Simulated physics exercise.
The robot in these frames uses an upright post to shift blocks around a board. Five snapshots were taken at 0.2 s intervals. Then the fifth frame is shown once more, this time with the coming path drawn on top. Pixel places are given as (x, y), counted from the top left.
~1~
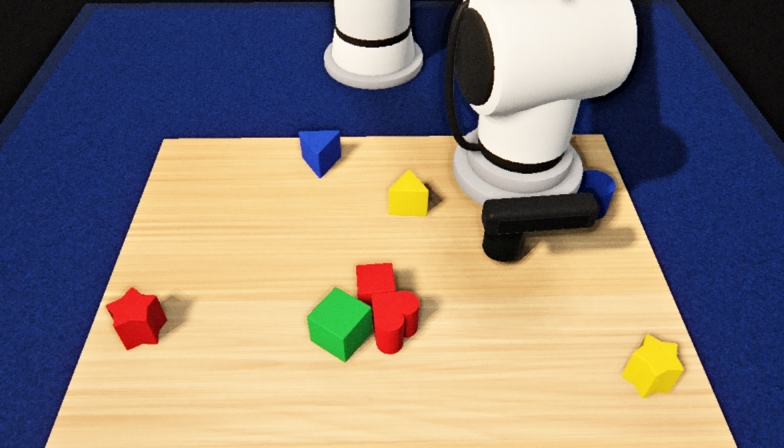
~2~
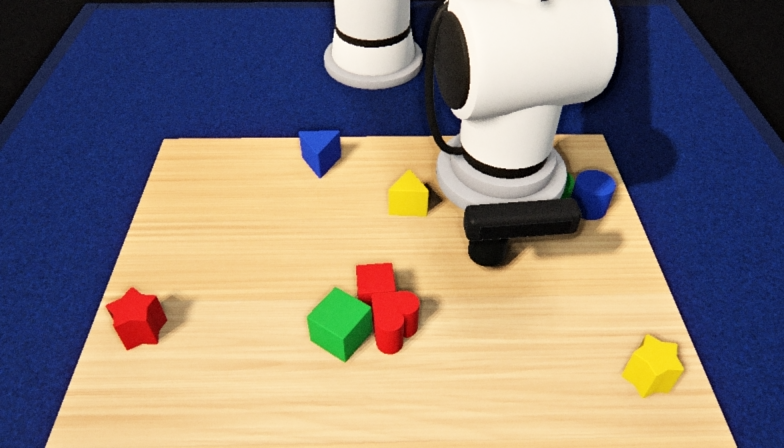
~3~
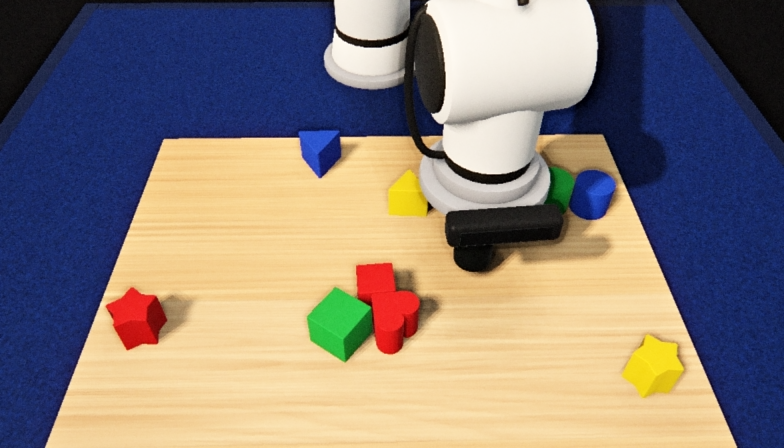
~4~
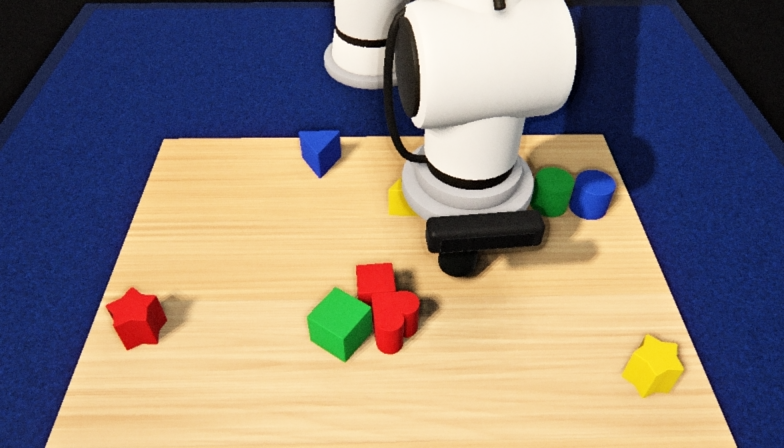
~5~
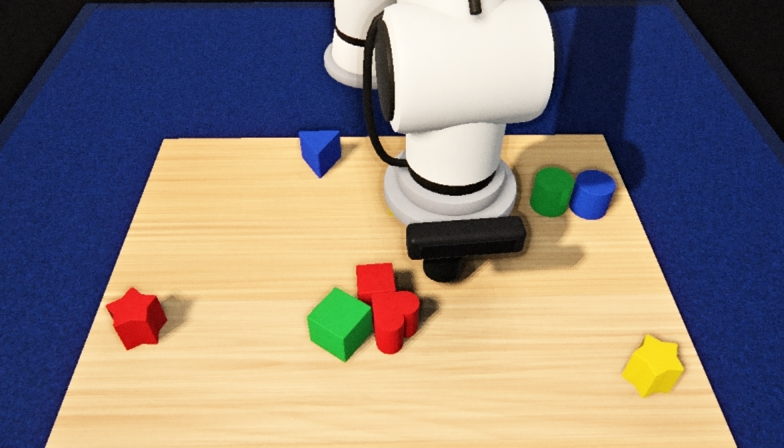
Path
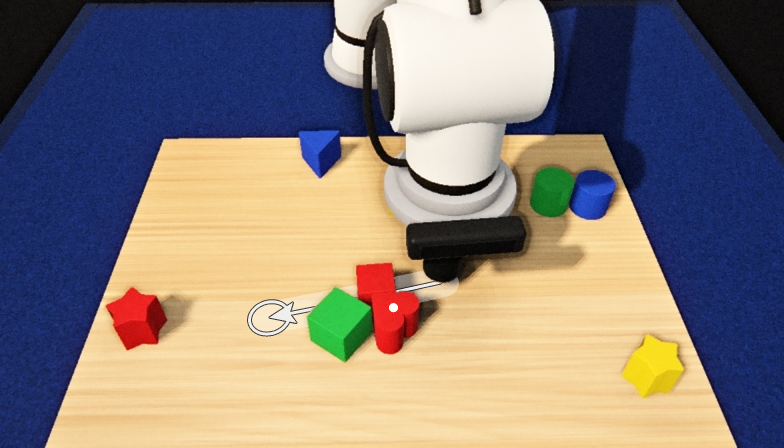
A white robot arm with a black lower attachment glides steadily left and slightly toward the viewer over a pale wooden board on blue, seen from above by a still camera. A green cube, red square block and red heart cluster near the middle, with stars either side and a blue triangular block behind. No block moves as the arm uncovers green and blue cylinders and hides a yellow triangular one.
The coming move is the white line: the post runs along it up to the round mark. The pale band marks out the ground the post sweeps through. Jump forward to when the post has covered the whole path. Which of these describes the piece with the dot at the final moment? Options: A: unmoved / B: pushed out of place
That would be A.
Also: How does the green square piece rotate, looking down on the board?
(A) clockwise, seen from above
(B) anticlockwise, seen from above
B.
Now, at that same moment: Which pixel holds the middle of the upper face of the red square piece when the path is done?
The middle of its upper face will lie at (251, 332).
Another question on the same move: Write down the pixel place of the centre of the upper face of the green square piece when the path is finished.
It comes to (289, 358).
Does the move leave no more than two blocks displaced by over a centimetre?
In short: Yes.
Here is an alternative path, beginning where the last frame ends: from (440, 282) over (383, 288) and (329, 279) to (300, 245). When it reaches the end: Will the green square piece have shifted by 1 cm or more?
Yes, that is what happens.
Path on the board, from (440, 282) to (269, 318); the dot is on the red heart-shaped block.
What follows on the original path. One third of the way, post (384, 282); green square piece (328, 321); red square piece (350, 285), turned 30° anticlockwise.
Two thirds of the way, post (326, 294); green square piece (300, 349), turned 25° anticlockwise; red square piece (295, 310), turned 75° anticlockwise.
At the end, post (266, 305); green square piece (289, 358), turned 60° anticlockwise; red square piece (251, 332), turned 130° anticlockwise; red heart-shaped block in place.
